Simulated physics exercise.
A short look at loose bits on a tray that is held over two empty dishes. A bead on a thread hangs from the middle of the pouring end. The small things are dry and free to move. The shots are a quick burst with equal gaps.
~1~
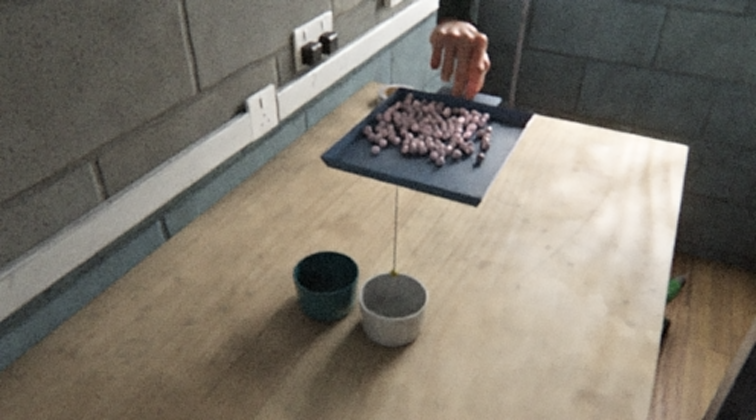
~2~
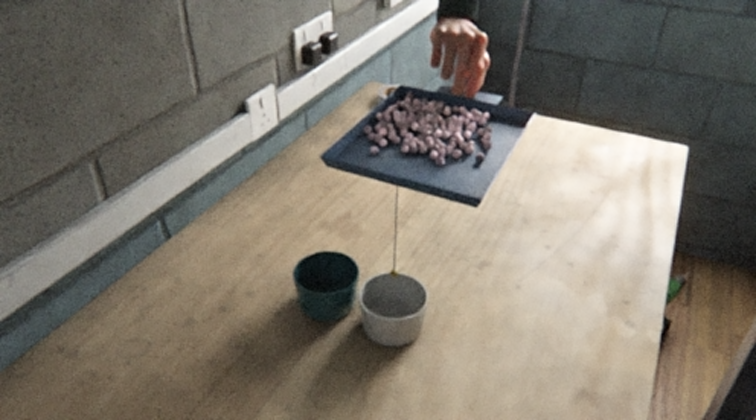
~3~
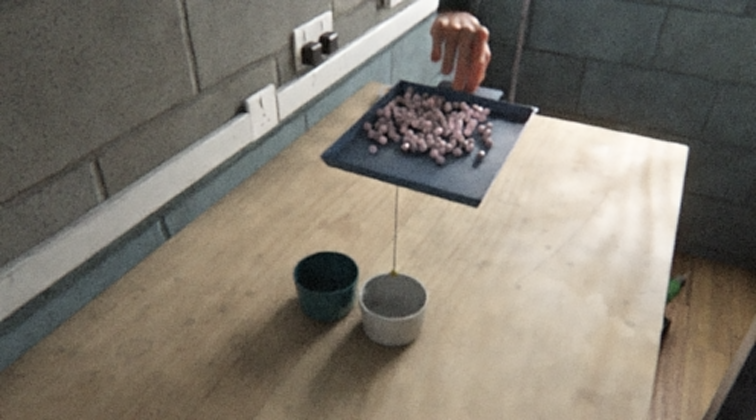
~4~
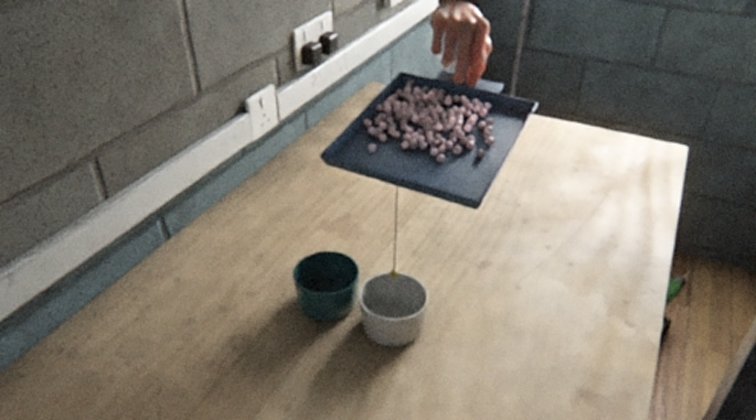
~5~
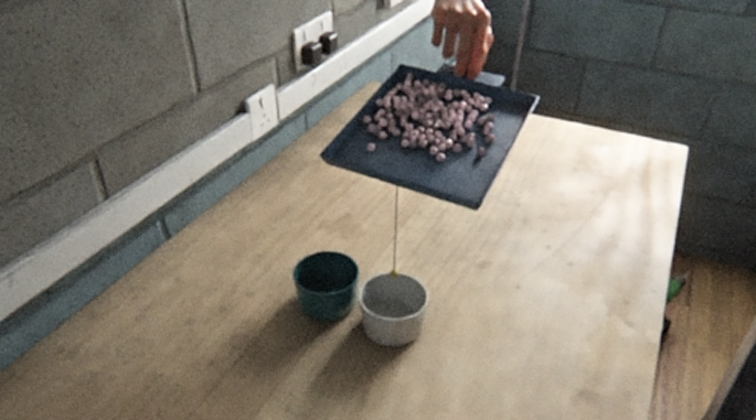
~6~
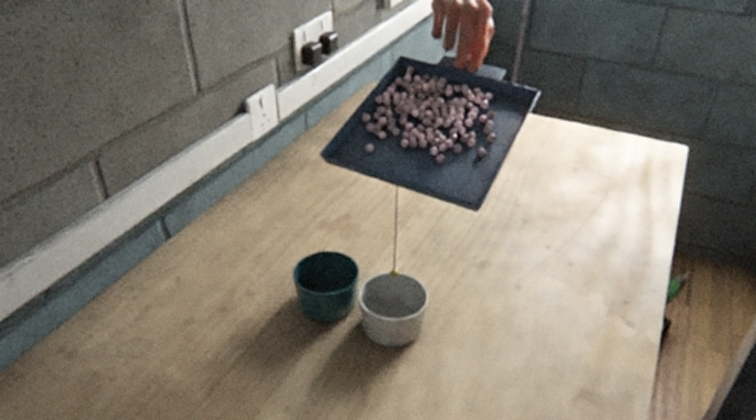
On a pale wooden table beside a grey block wall, a green dish and a whitish dish sit below a dark tray of small pinkish pearls, a bead hanging from its front edge. A hand gradually raises the back of the tray, steepening its slant, while the pearls shift slightly.
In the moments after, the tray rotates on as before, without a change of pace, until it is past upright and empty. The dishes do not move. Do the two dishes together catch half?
The two hold under half of the load.
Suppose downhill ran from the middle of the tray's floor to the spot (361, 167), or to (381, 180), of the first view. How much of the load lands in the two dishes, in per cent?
Roughly 80 per cent, and 70 per cent.
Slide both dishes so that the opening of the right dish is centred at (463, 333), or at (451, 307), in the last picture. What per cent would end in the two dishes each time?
Roughly 80 per cent, and 60 per cent.
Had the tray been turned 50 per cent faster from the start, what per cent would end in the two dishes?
About 10 per cent.
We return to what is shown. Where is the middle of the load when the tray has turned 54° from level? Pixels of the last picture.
Around (442, 194).
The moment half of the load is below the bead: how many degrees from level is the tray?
Near 75 degrees.
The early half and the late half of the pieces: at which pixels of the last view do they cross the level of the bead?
At about (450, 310), then at (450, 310).
Soon, tray tipped steeply; about two thirds on the tray; a stray few in the right dish; about a quarter outside both; a small part in the air.
A while on, tray tipped right over; a stray few on the tray; a small part in the right dish; most outside both; a small part in the air.
Towards the end, tray tipped past a quarter turn; a small part in the right dish; most outside both.
Finally, tray tipped past a quarter turn; a small part in the right dish; none in the left dish; most outside both.
